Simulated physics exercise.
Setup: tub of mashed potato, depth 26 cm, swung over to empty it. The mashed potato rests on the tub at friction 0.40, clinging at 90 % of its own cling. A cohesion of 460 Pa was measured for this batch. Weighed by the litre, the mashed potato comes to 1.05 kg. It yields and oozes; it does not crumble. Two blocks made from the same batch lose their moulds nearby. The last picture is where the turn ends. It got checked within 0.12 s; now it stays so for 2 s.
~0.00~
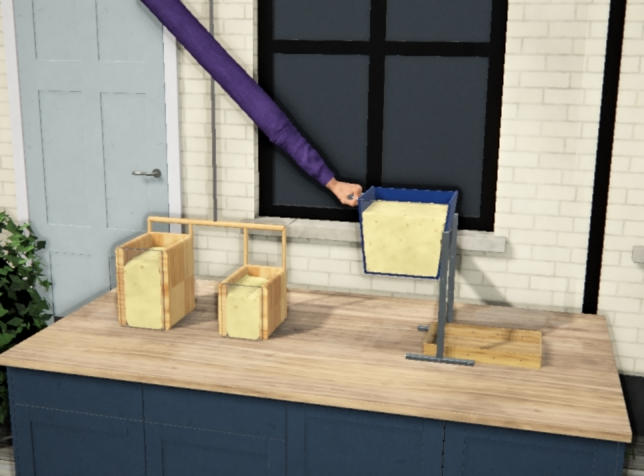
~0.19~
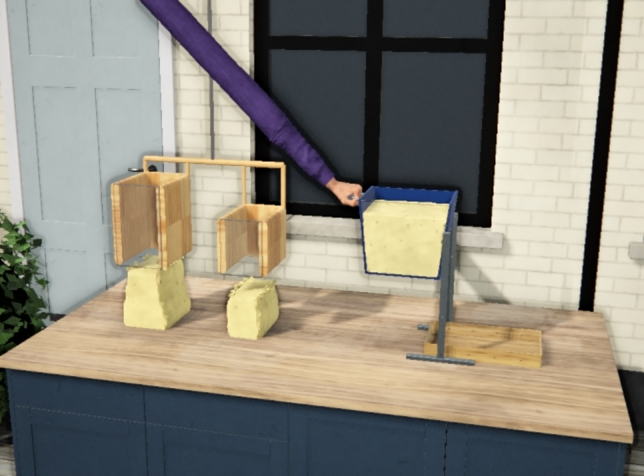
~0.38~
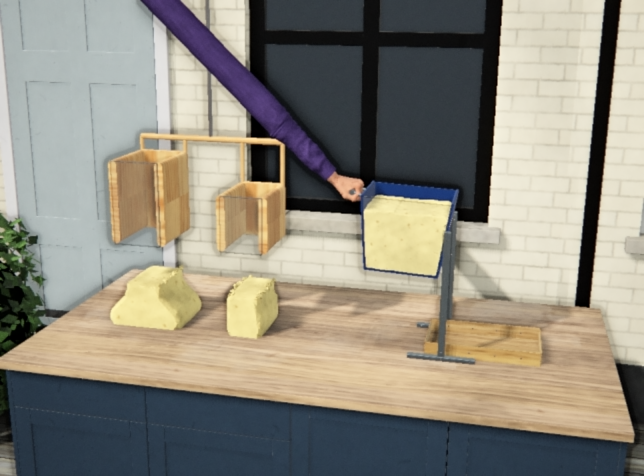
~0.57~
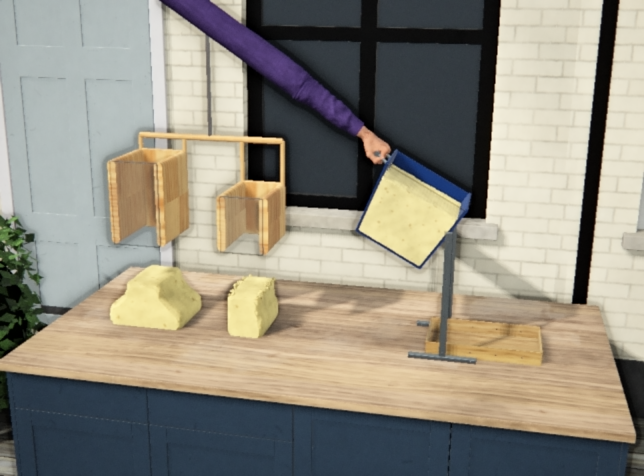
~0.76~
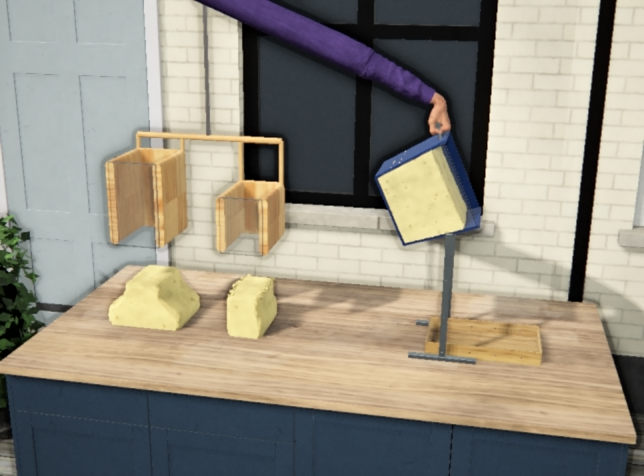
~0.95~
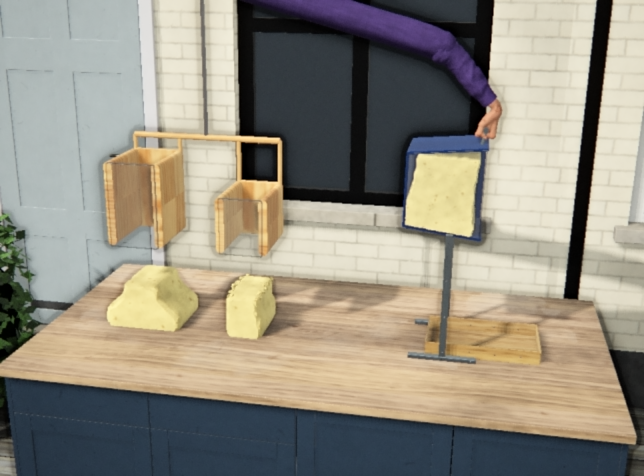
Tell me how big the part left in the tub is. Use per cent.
I would say about 42 percent.
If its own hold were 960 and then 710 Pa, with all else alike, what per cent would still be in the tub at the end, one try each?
100 %, then 55 %.
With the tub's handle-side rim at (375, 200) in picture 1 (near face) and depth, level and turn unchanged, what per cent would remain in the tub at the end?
The tub would end up holding some 60 % of it.
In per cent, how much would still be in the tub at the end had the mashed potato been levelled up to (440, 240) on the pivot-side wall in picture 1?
About 70 per cent.
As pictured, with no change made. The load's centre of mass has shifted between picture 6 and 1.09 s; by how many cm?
6 cm.
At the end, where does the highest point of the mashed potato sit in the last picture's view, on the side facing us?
Peak location: Approx. (436, 201).
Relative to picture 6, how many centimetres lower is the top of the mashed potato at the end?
Roughly 15 cm.
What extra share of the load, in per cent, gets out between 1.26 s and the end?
My estimate is near 12 in a hundred.
After 1.09 s, the tub is at 91 degrees and holds 85 %.
After 1.26 s, the tub is at 91 degrees and holds 54 %.
After 1.43 s, the tub is at 91 degrees and holds 42 %.
After 1.60 s, the tub is at 91 degrees and holds 42 %.
After 2.95 s, the tub is at 91 degrees and holds 42 %.
